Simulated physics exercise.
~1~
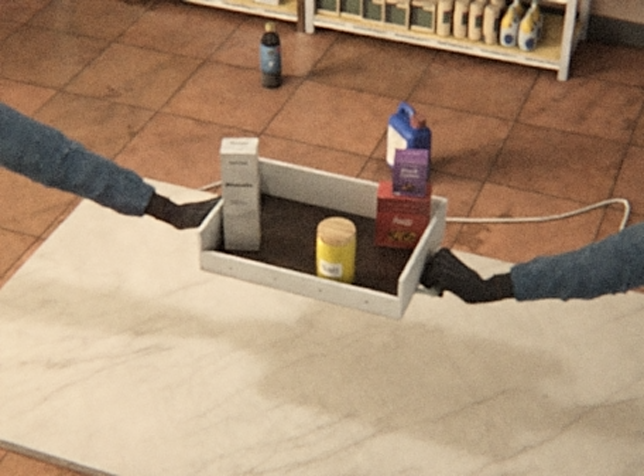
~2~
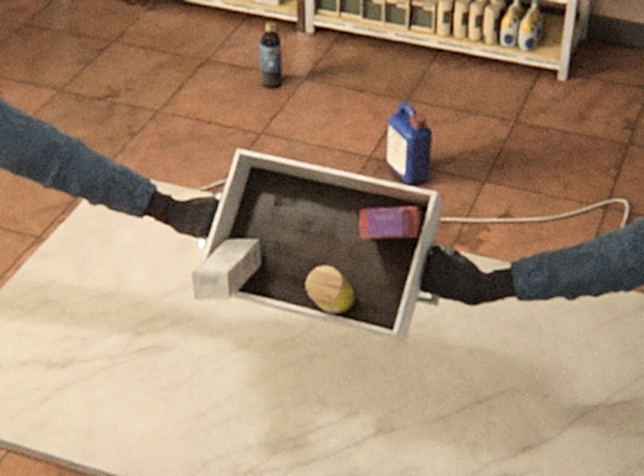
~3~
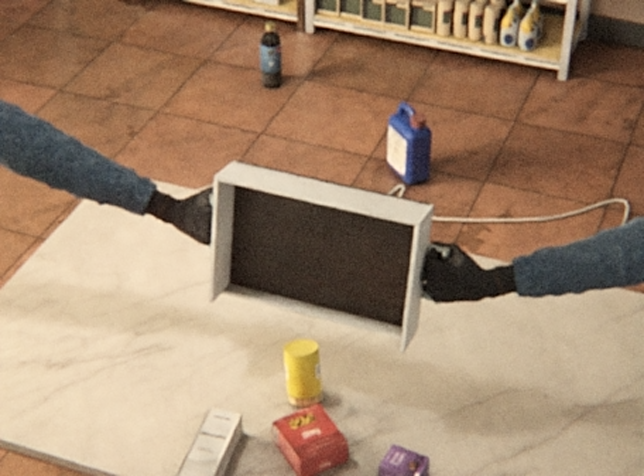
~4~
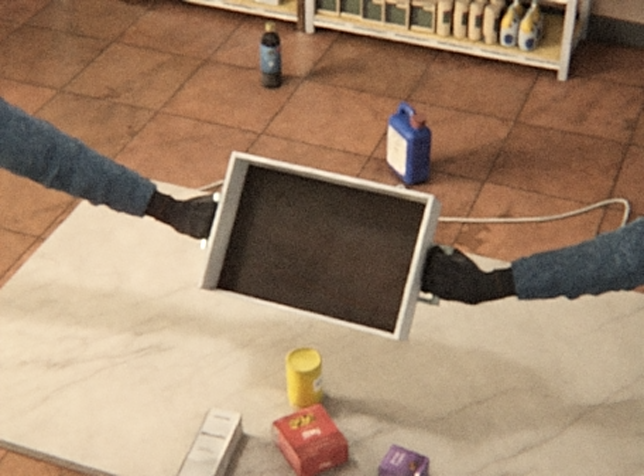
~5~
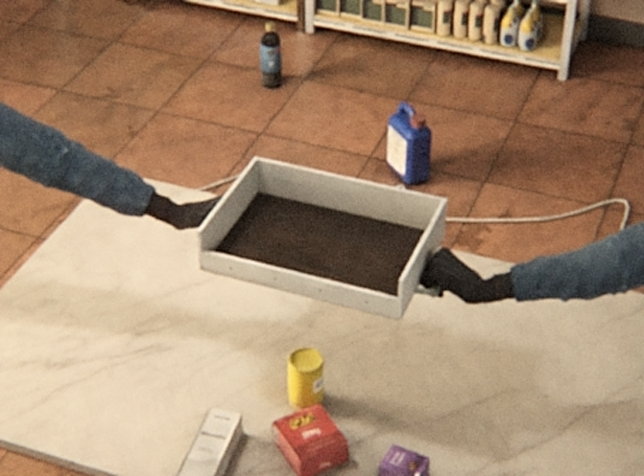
The footage shows two gloved hands holding a shallow crate with a white carton, a yellow jar, and stacked red and purple packets. The hands tip its near side down, spilling everything onto the pale surface below, then level the empty crate while the items remain there.
